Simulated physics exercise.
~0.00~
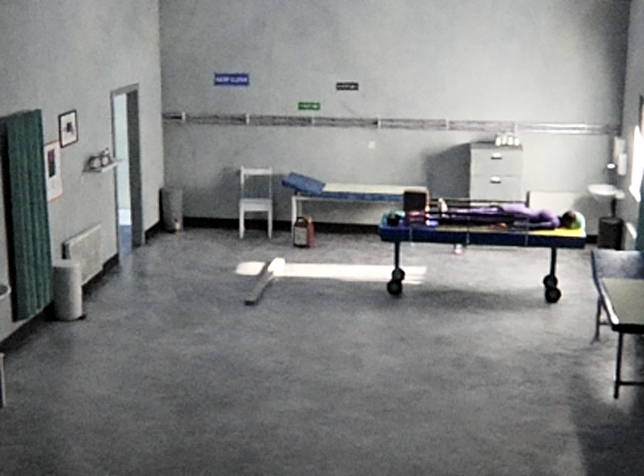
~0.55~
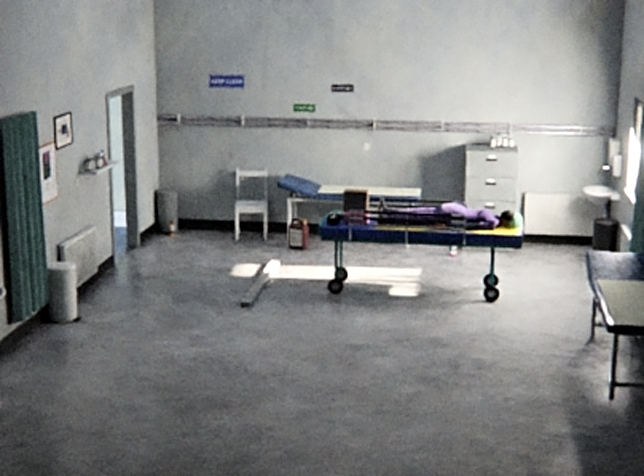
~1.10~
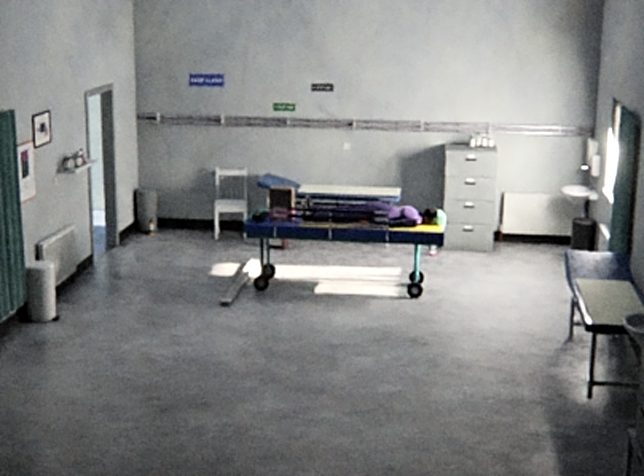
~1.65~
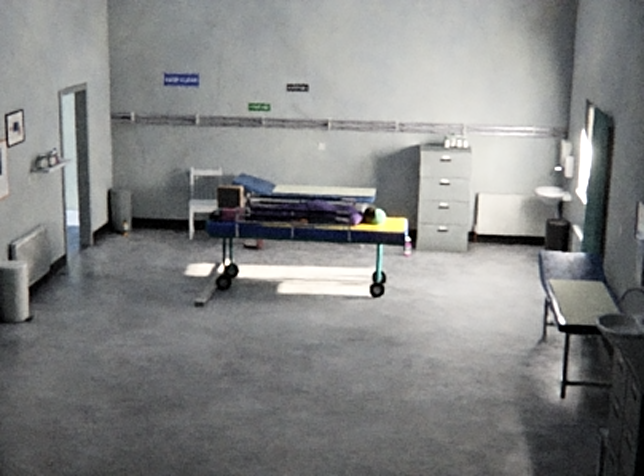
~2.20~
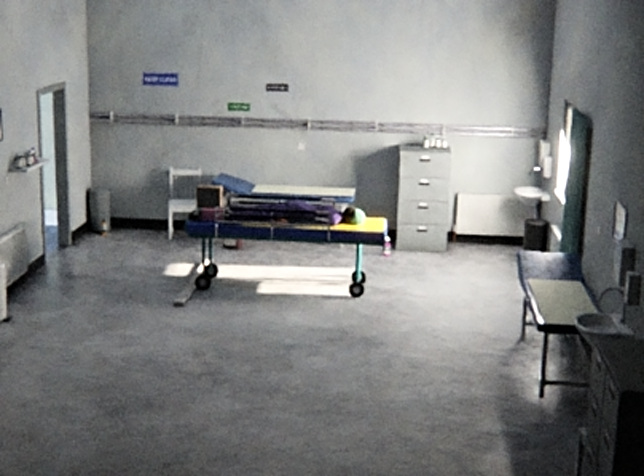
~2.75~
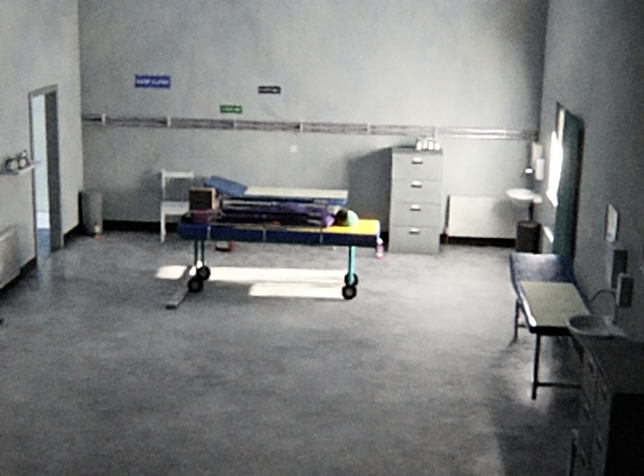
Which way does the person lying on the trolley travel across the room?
The person travels to the left, carried along on the rolling trolley until it comes to rest.
